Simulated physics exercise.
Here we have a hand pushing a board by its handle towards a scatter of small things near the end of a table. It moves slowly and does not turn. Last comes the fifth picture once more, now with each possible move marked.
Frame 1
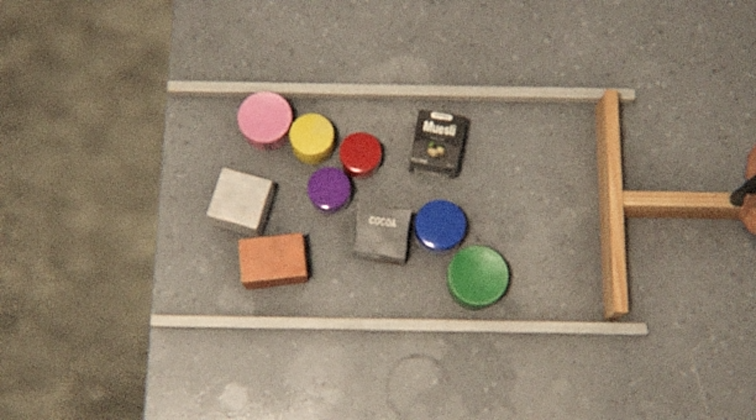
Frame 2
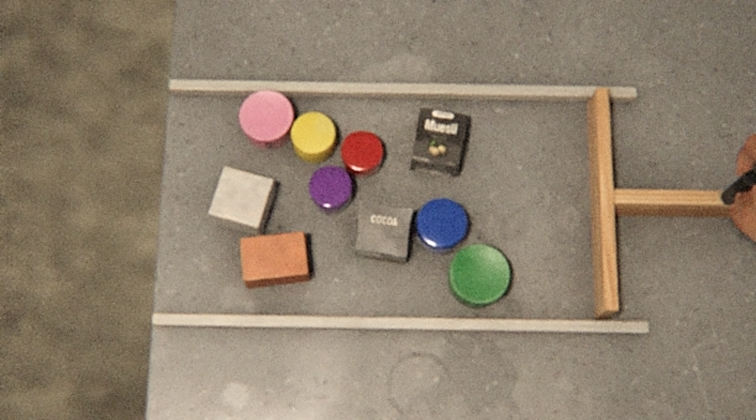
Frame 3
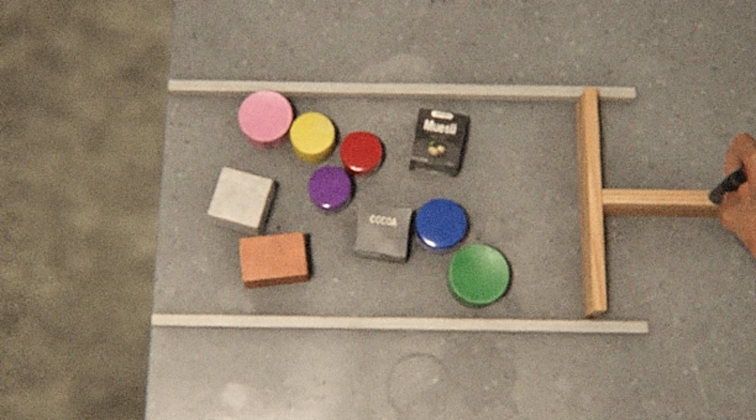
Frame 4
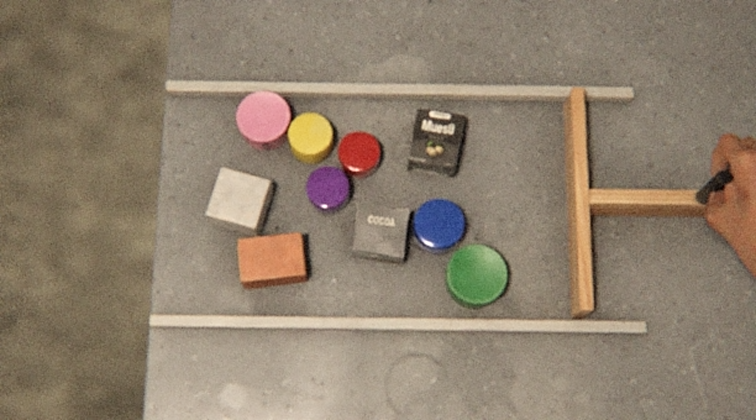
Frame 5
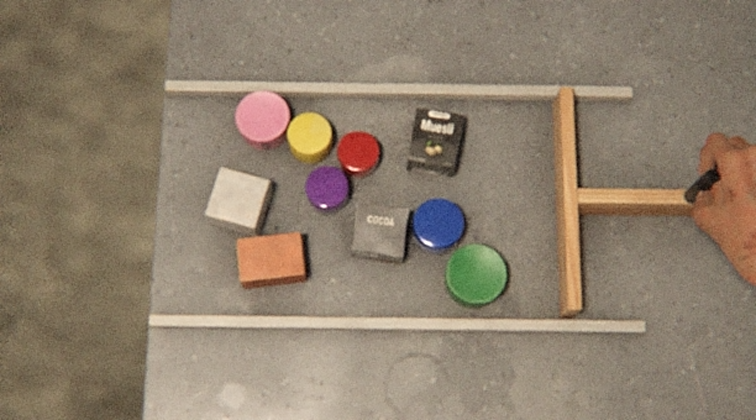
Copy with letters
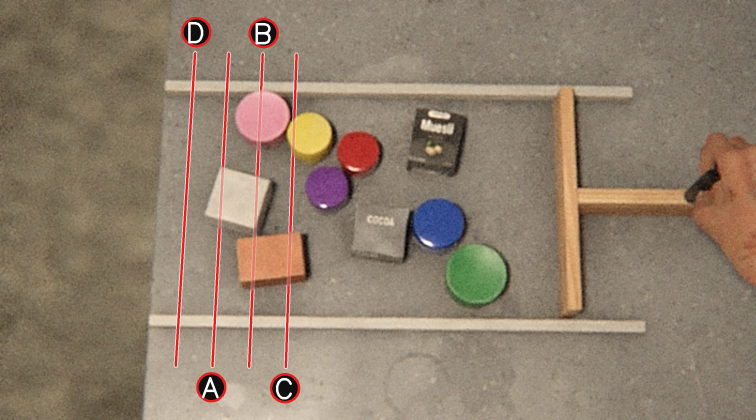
A wooden board, pushed by a hand on its handle, slides slowly left between two pale rails on a grey table. It keeps moving left without turning, narrowing the gap to the scattered coloured round containers, small boxes and blocks, which stay still and untouched as more of the hand comes into view.
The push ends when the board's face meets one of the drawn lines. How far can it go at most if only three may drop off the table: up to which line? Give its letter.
Up to line B.
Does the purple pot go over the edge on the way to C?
No.
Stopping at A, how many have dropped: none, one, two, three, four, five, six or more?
By then, six or more.
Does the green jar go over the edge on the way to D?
Yes.
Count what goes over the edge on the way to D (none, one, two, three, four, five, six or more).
Six or more.
On the copy, A at (221, 204); B at (256, 204); C at (291, 205); D at (186, 203).
On B. First, board (457, 194); green jar (419, 278); black packet (424, 144).
Then, board (345, 192); pink jar (189, 115); white block (205, 218).
Finally, board (258, 191); white block over the edge; pink jar over the edge; three fallen.
By contrast, A drops seven; C is within the limit but short; D drops eight.
